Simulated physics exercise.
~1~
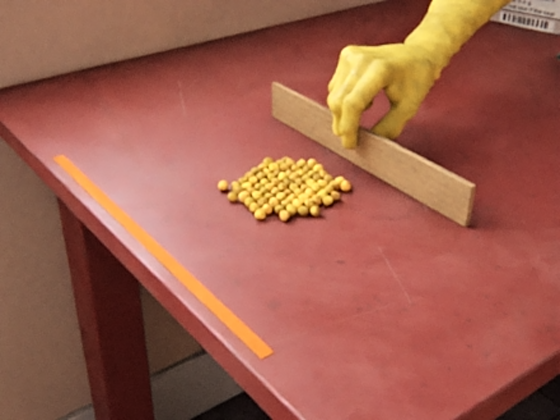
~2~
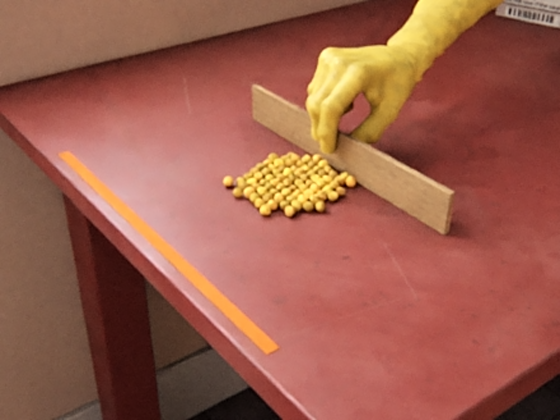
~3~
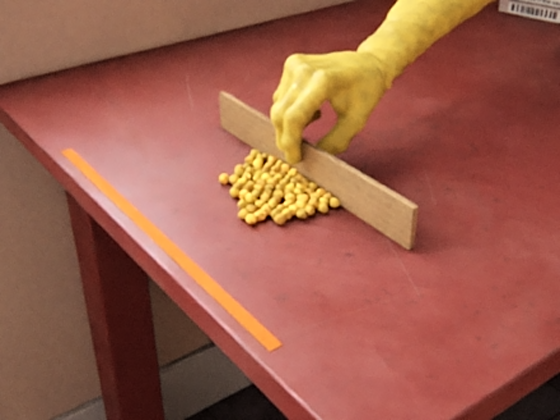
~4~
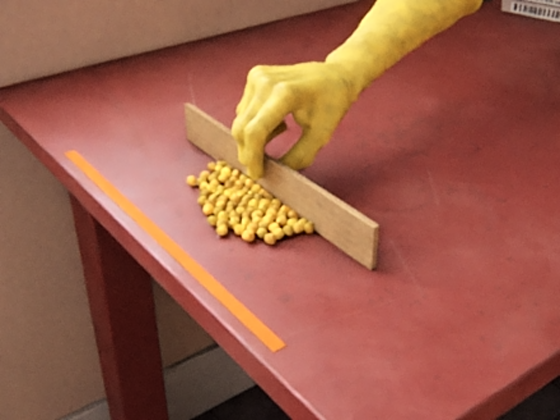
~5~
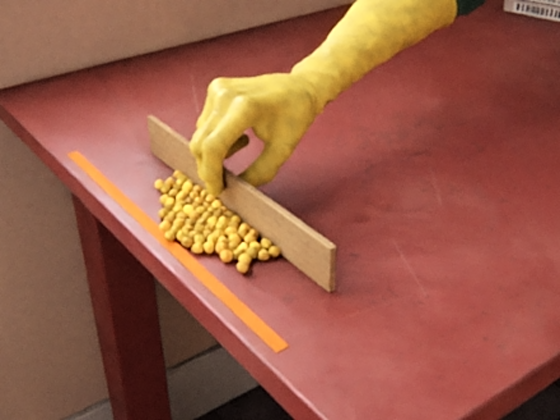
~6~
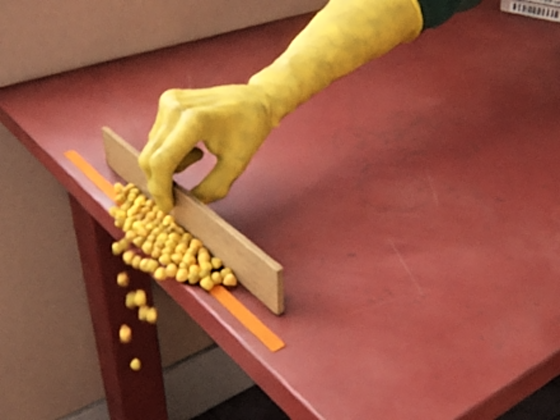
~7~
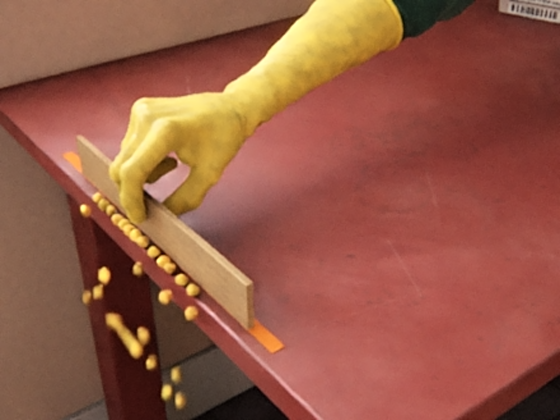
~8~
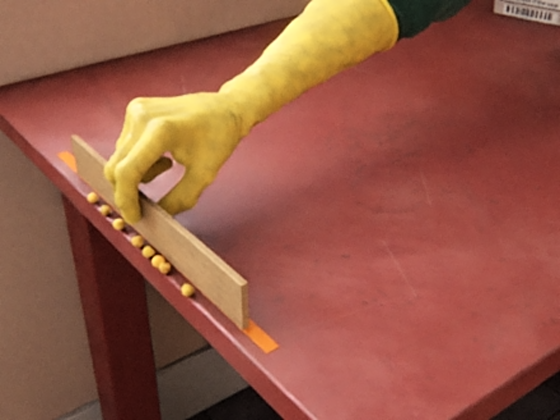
On a red table, a gloved hand pushes yellow beads left with a strip, spilling most off.
